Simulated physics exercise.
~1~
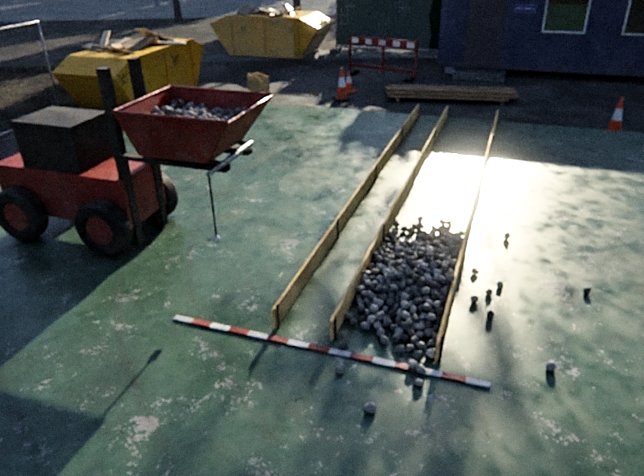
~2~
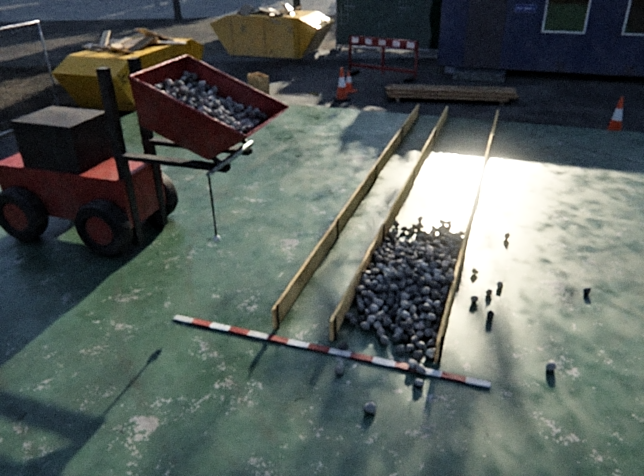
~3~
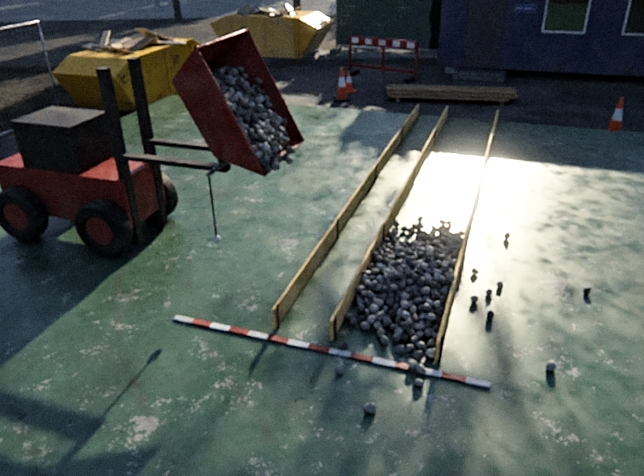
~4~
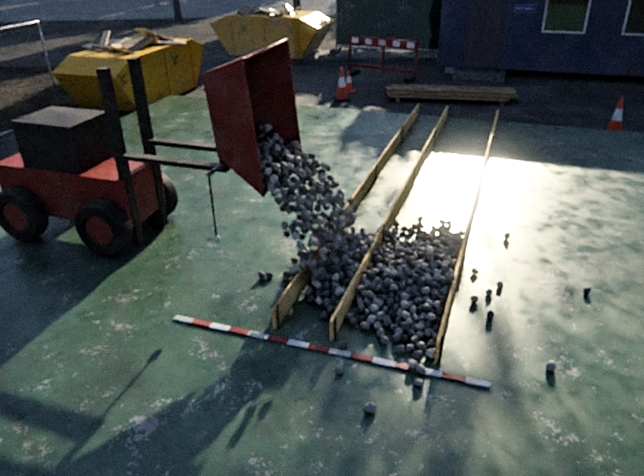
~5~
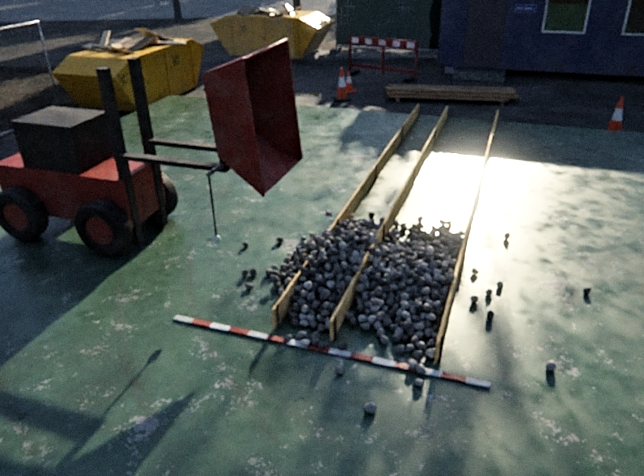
A worn green yard is seen from above by a still camera, with yellow skips, traffic cones and a dark blue building behind. On the left, a red fork truck holds up a red skip of grey stones beside long wooden planks, where an earlier heap fills the right-hand bay near a red and white staff. The skip tips steadily to the right, its stones sliding toward the lip. They pour out over the nearest plank, mostly into the empty left bay. Finally the skip hangs steeply tilted and empty, with stones heaped across both bays and some scattered short of them.
